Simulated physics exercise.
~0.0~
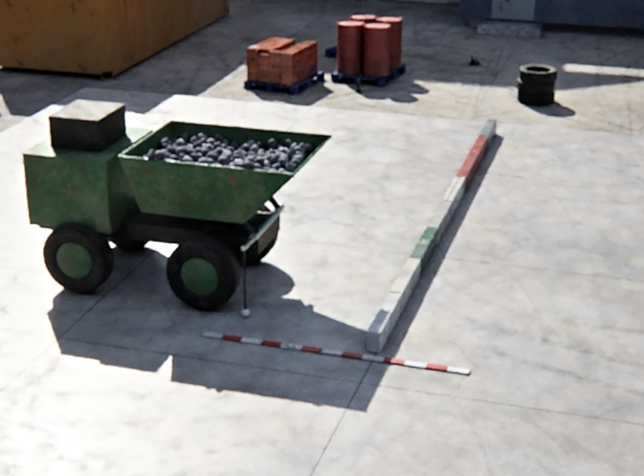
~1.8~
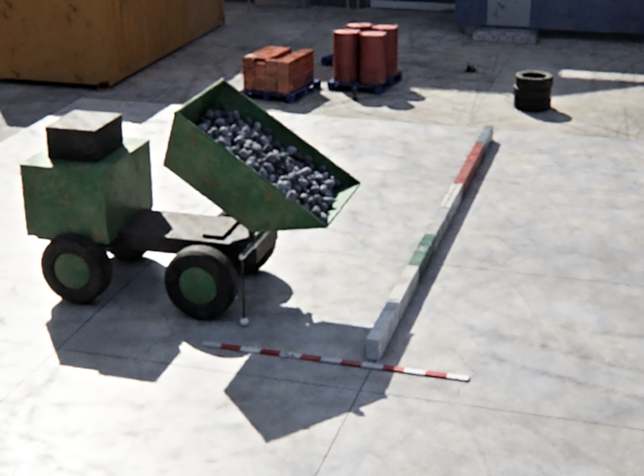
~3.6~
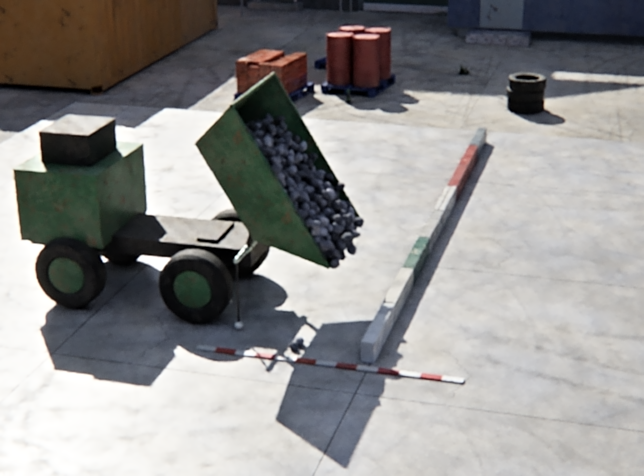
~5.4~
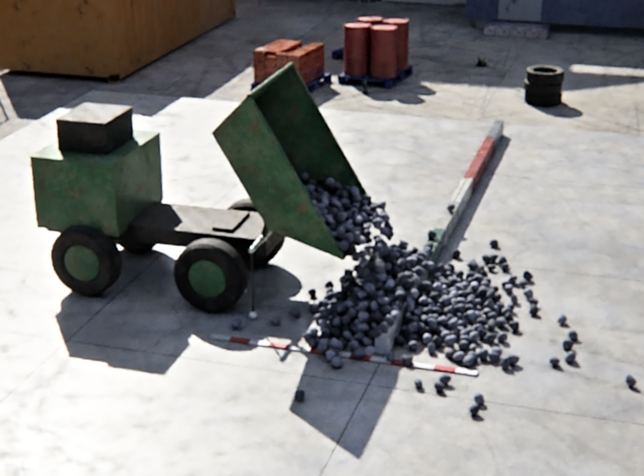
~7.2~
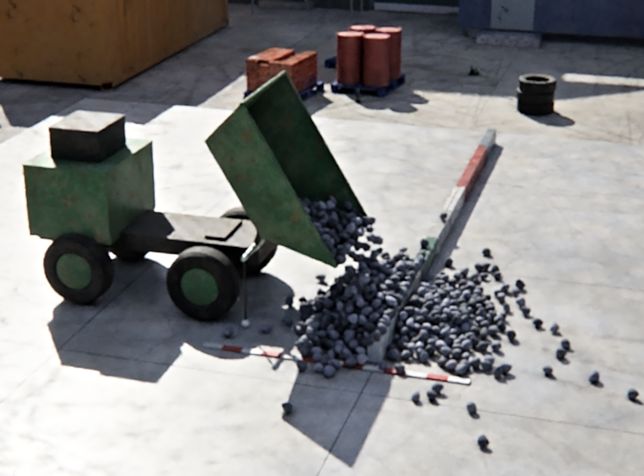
A green dumper stands at the left of a sunlit concrete yard, seen from above by a slightly swaying camera, its open body full of dark grey cobbles. A low kerb with red, white and green sections runs away to its right, near a red-and-white staff on the ground, with a crate, red barrels, bricks and black tyres behind. The body tips steeply towards the kerb, and the stones slide out in a rush. They heap up against the kerb and many spill over it, some scattering. Finally the body stays raised, a few stones still in its lower end.
